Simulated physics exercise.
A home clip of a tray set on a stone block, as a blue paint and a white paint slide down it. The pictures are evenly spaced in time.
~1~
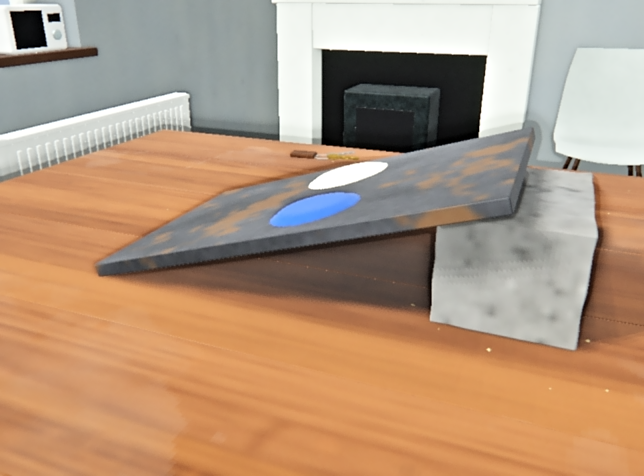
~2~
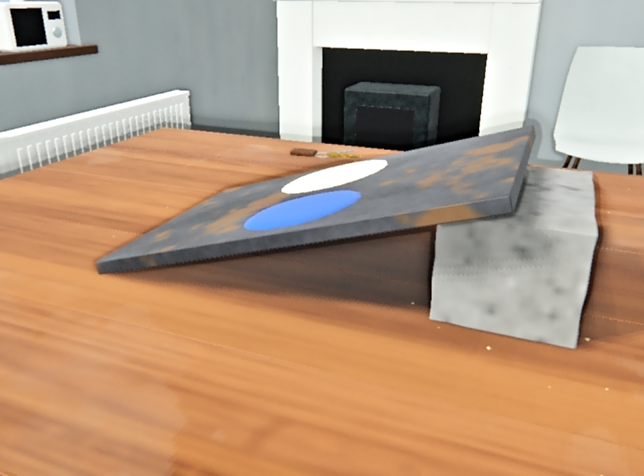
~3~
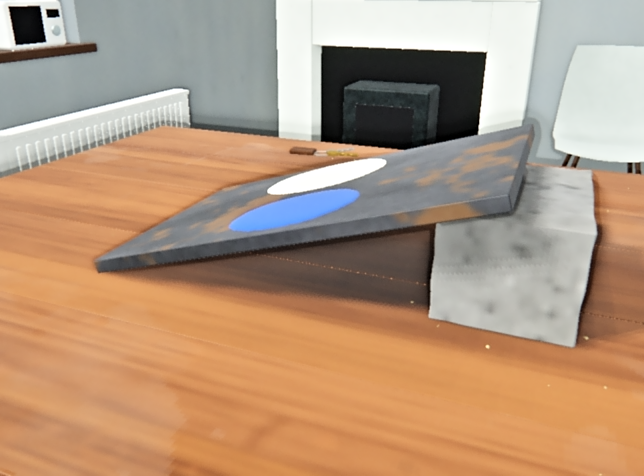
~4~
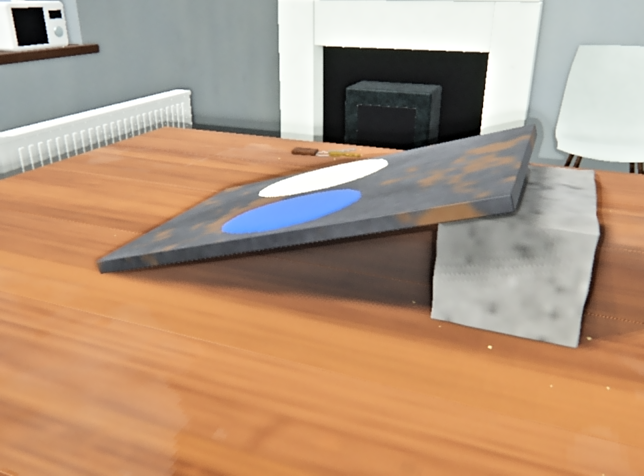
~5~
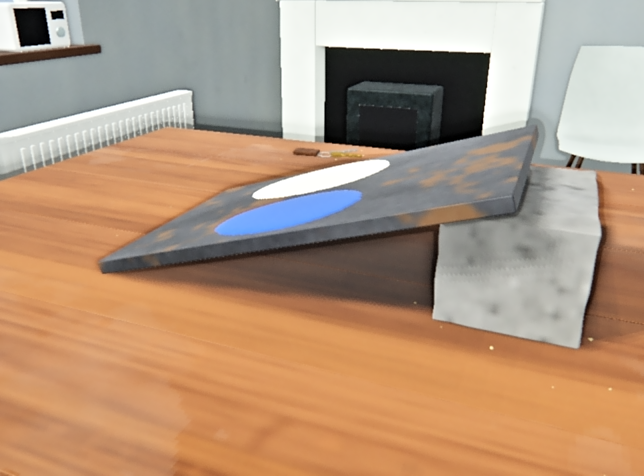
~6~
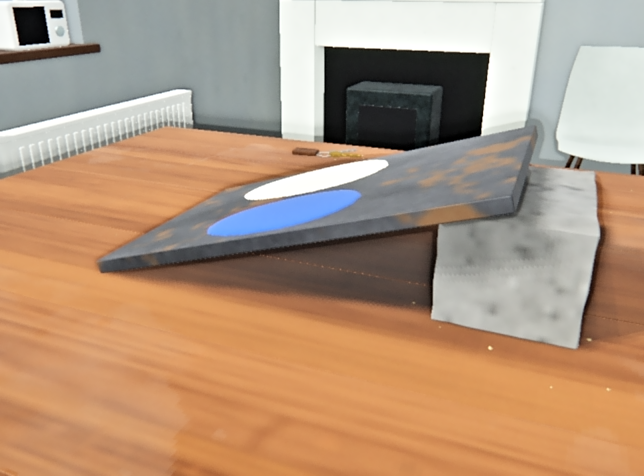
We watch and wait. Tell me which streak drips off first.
It's going to be the rear one that gets there first.
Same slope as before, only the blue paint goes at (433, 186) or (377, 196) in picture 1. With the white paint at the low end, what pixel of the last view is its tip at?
Starting from the first spot it gets to (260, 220), and from the second to (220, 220).
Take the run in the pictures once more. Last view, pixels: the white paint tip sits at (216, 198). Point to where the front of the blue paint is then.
Near (182, 229).
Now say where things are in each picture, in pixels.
The first frame shows tip of the blue paint half way down; tip of the white paint (323, 179) half way down.
The second frame shows tip of the blue paint (260, 215) half way down; tip of the white paint three quarters of the way down.
The third frame shows tip of the blue paint three quarters of the way down; tip of the white paint (282, 183) three quarters of the way down.
The fourth frame shows tip of the blue paint (236, 218) three quarters of the way down; tip of the white paint three quarters of the way down.
The fifth frame shows tip of the blue paint three quarters of the way down; tip of the white paint (264, 189) three quarters of the way down.
The sixth frame shows tip of the blue paint (224, 221) three quarters of the way down; tip of the white paint three quarters of the way down.
Next, the blue paint is three quarters of the way down; the white paint is close to the edge.
Finally, the blue paint is close to the edge; the white paint is at the low edge.
